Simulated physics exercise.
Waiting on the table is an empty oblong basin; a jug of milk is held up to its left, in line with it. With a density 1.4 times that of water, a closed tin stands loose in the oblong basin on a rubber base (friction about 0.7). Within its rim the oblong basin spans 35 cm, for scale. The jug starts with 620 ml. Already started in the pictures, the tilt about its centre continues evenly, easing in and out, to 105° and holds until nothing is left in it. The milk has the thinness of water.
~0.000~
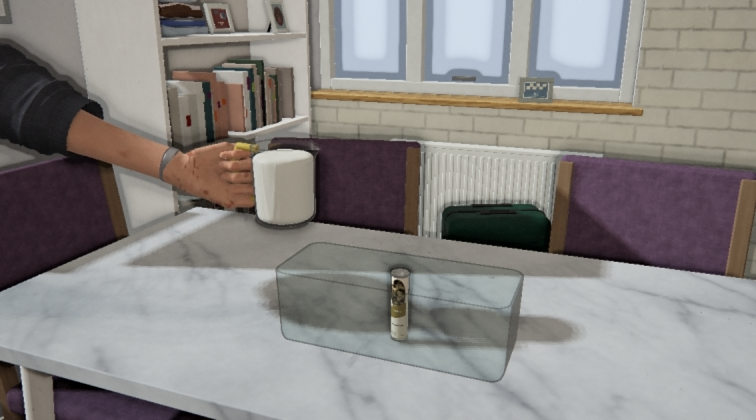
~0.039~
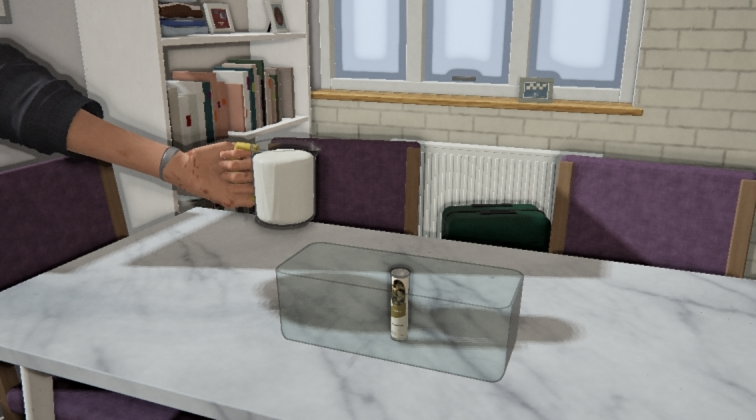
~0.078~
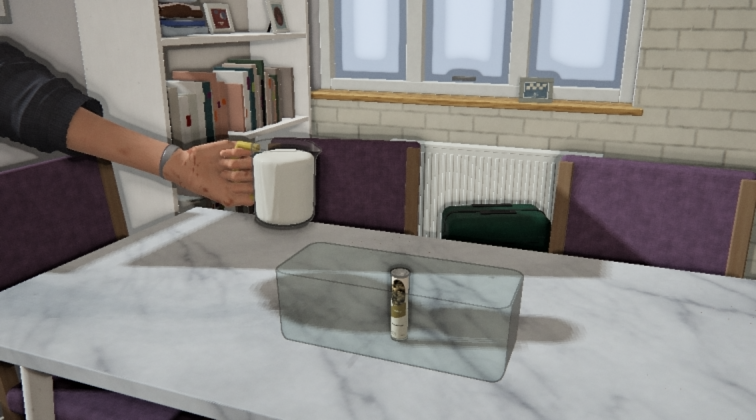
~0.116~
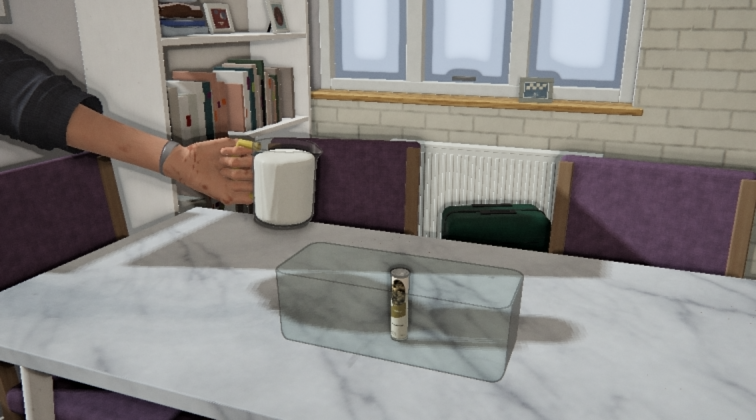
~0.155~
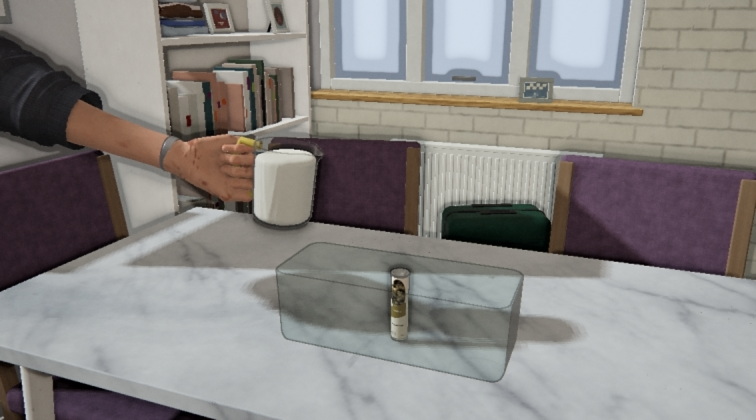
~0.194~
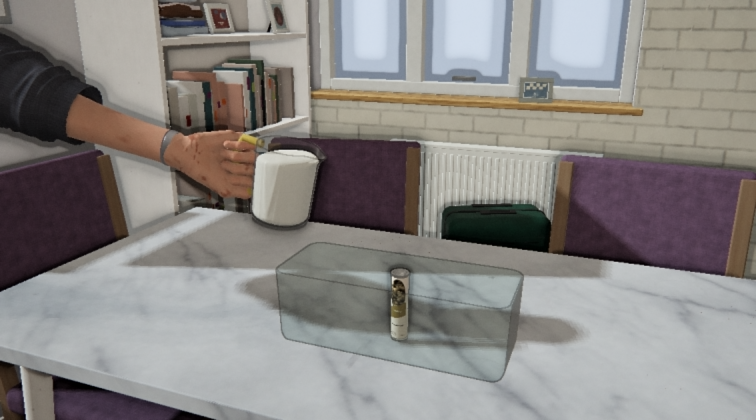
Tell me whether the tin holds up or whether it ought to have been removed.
The tin holds up.
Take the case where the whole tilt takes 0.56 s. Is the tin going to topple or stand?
Result: Tin still standing.
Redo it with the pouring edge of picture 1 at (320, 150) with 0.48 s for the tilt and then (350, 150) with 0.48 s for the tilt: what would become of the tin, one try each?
Try 1: Still standing; try 2: Tipped over.
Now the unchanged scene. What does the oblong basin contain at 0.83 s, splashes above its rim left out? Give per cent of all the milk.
Around 54 per cent of the whole.
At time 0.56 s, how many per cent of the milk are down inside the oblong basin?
About 4 per cent.
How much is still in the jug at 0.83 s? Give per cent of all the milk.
Roughly 28 percent remains.
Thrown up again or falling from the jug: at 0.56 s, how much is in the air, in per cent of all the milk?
Around 16 in a hundred.
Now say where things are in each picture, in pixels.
In the first frame, it leans 0°; its right rim is at (319, 149); the milk meets the walls at (259, 153) and (312, 158); the oblong basin's rim runs from (294, 256) to (517, 291); the tin's top is at (400, 276).
In the second frame, it leans 0°; its right rim is at (320, 149); the milk meets the walls at (260, 153) and (312, 158).
In the third frame, it leans 2°; its right rim is at (320, 150); the milk meets the walls at (260, 152) and (313, 159).
In the fourth frame, it leans 4°; its right rim is at (322, 152); the milk meets the walls at (261, 152) and (314, 159).
In the fifth frame, it leans 7°; its right rim is at (323, 155); the milk meets the walls at (262, 153) and (316, 159).
In the sixth frame, it leans 11°; its right rim is at (325, 158); the milk meets the walls at (263, 154) and (318, 161).
After 0.56 s the tilt is 70° and 81 per cent is still to pour; the tin stands where it began.
After 0.83 s the tilt is 103° and 28 per cent is still to pour; the tin stands where it began.
After 1.11 s the tilt is 105° and 3 per cent is still to pour; the tin stands where it began.
After 1.42 s the tilt is 105° and 0 per cent is still to pour; the tin stands where it began.
In the end the tin stands where it began.
